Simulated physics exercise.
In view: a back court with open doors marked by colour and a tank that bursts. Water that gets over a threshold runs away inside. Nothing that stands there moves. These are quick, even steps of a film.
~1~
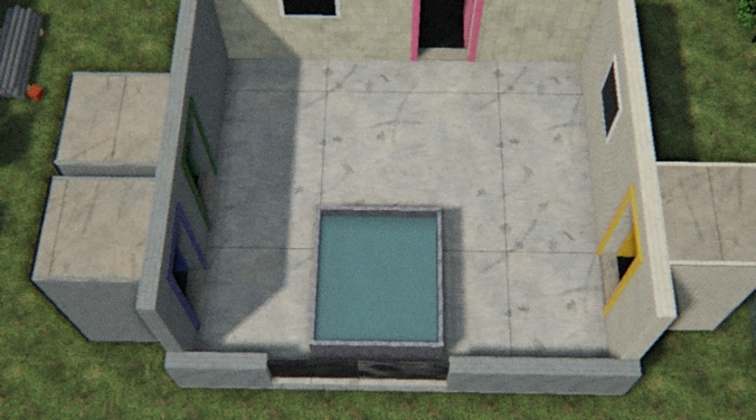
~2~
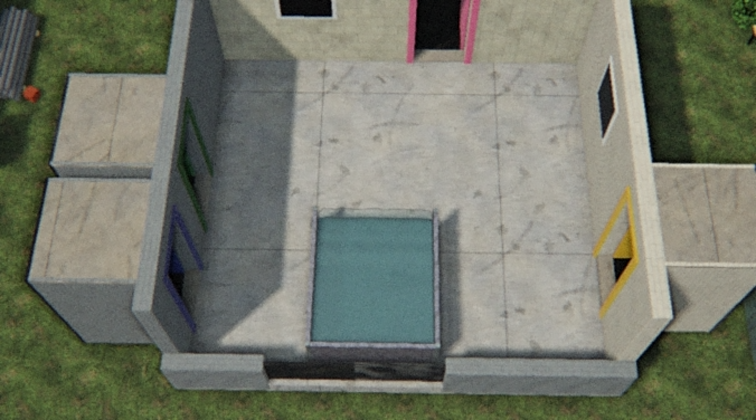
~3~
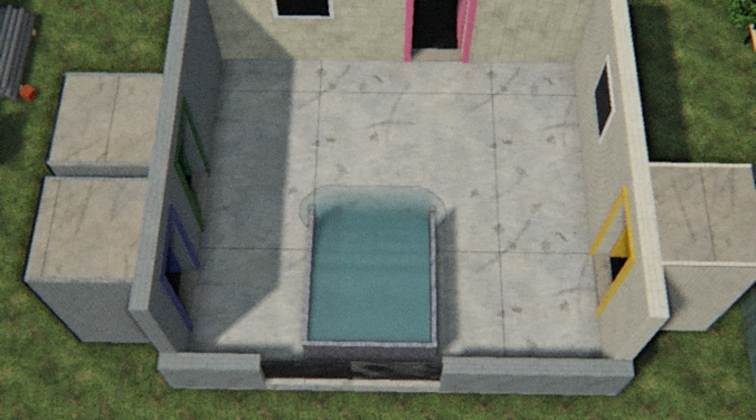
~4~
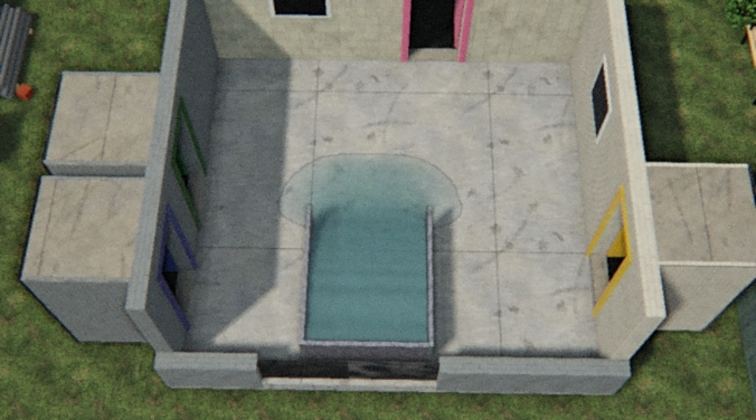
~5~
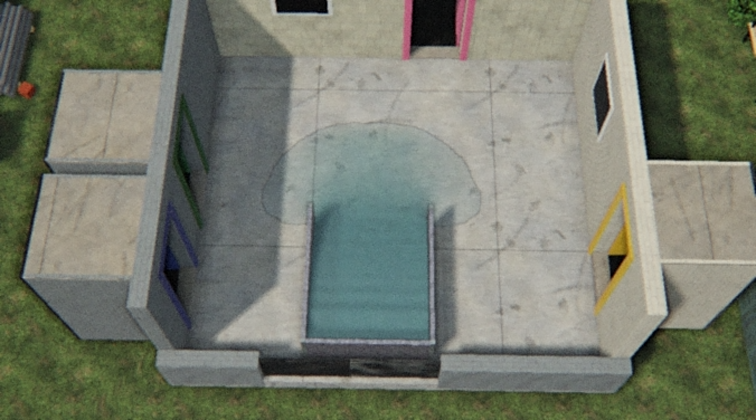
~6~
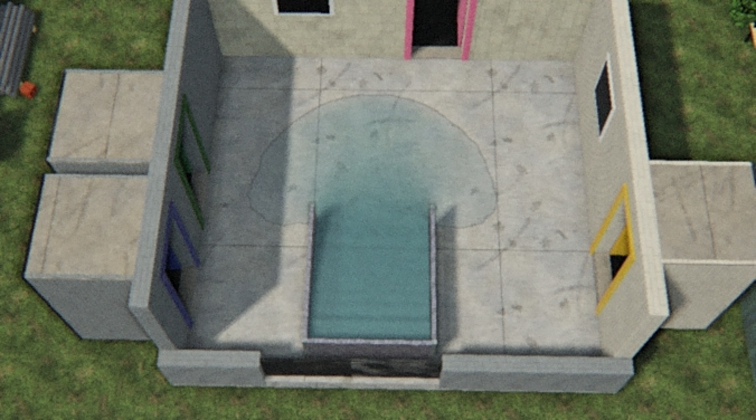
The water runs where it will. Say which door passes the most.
It is the pink one.
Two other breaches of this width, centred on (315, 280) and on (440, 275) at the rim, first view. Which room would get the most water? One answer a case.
Case one the blue door, case two the yellow-painted one.
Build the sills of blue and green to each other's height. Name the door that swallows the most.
I say the one in pink.
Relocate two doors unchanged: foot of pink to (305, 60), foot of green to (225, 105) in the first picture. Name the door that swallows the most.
I say the pink door.
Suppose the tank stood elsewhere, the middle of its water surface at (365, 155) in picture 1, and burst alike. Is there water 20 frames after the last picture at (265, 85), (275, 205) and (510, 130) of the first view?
One after the other: Wet, awash, wet.
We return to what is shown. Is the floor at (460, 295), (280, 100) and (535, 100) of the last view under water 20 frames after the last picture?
One after the other: Not flooded, under water, covered.
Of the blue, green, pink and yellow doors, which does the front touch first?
First comes the pink-painted one.
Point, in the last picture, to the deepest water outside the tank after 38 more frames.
Near (296, 354).
A moment on, water covers 45 % of the floor; blue door not reached, pink door some in, green door not reached, yellow door not reached.
Next, water covers 50 % of the floor; blue door not reached, pink door a lot in, green door wet at the sill, nothing in, yellow door not reached.
Then, water covers 55 % of the floor; blue door not reached, pink door a lot in, green door wet at the sill, nothing in, yellow door not reached.
Later, water covers 95 % of the floor; blue door wet at the sill, nothing in, pink door a lot in, green door wet at the sill, nothing in, yellow door wet at the sill, nothing in.
In the end, water covers 100 % of the floor; blue door some in, pink door a lot in, green door wet at the sill, nothing in, yellow door wet at the sill, nothing in; the pink door has let in the most.
